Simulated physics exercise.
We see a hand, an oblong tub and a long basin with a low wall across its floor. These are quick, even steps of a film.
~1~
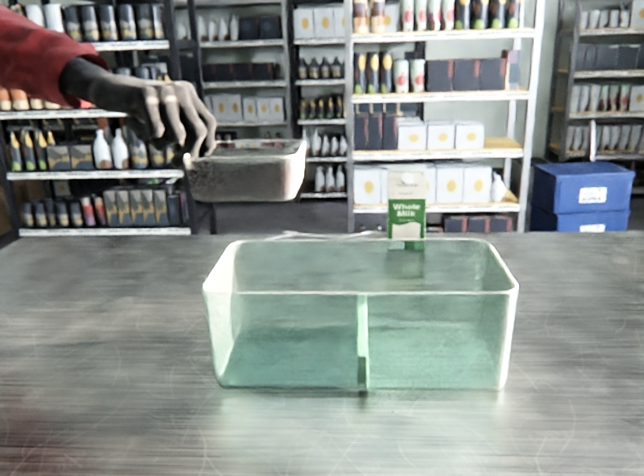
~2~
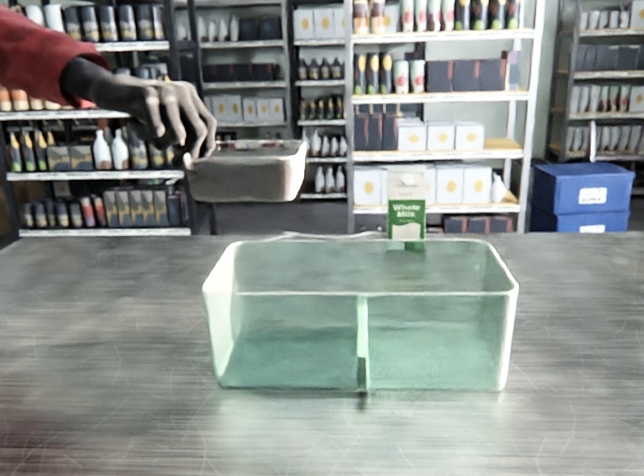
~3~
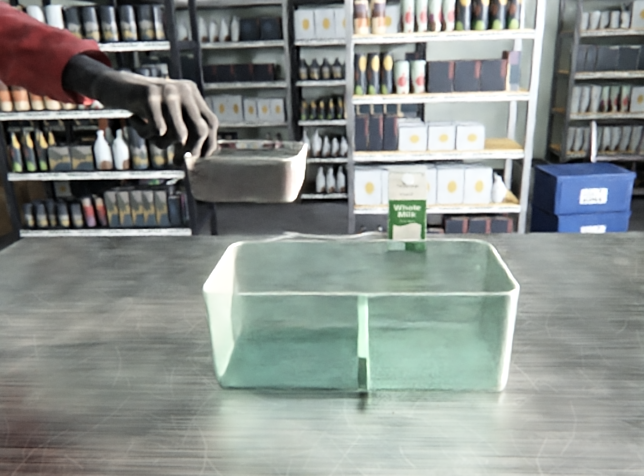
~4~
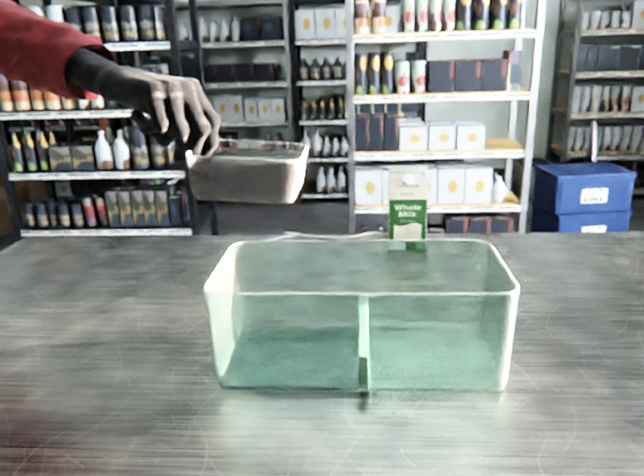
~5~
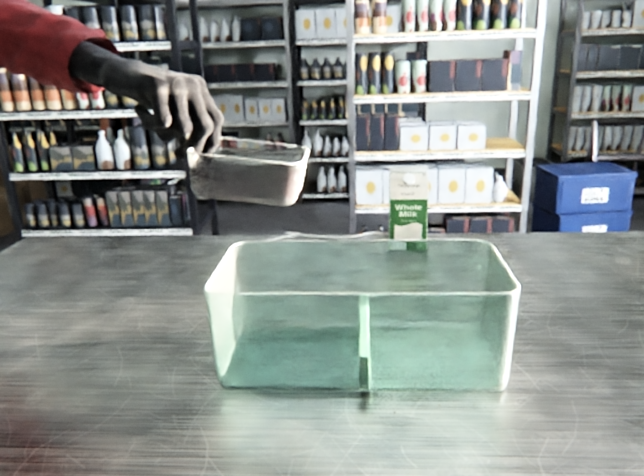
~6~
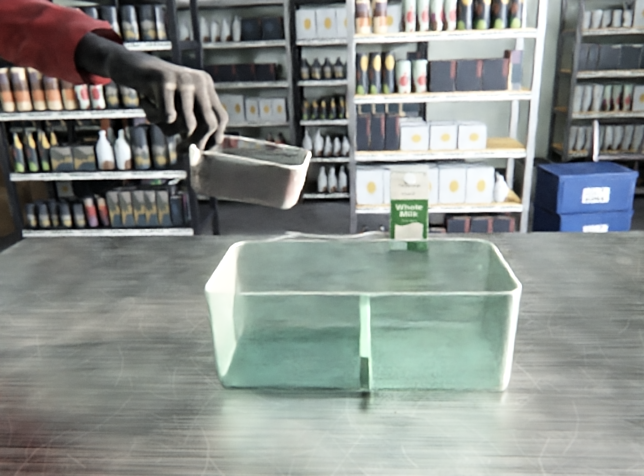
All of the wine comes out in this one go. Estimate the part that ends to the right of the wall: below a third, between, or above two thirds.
The share right of the wall is from a third to two thirds.
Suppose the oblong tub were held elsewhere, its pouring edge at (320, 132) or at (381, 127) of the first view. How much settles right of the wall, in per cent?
About 75 and 95 per cent.
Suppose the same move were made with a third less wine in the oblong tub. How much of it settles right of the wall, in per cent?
Close to 15 per cent.
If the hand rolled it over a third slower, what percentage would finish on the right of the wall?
Close to 50 per cent.
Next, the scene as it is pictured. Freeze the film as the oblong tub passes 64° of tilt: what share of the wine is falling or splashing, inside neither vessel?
It comes to 40 per cent or so.
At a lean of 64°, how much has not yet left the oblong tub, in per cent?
About 35 per cent.
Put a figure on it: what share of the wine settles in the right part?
It comes to 50 per cent or so.
A moment on, the oblong tub is tipped part way and 34 per cent is still to pour, 13 is left of the wall and 14 right of it.
Next, the oblong tub is tipped on its side and 6 per cent is still to pour, 39 is left of the wall and 50 right of it.
Then the oblong tub is tipped on its side and 0 per cent is still to pour, 47 is left of the wall and 50 right of it.
Later the oblong tub is tipped on its side and 0 per cent is still to pour, 49 is left of the wall and 51 right of it.
Finally, 49 per cent lies left of the wall, 51 right of it and 1 outside.
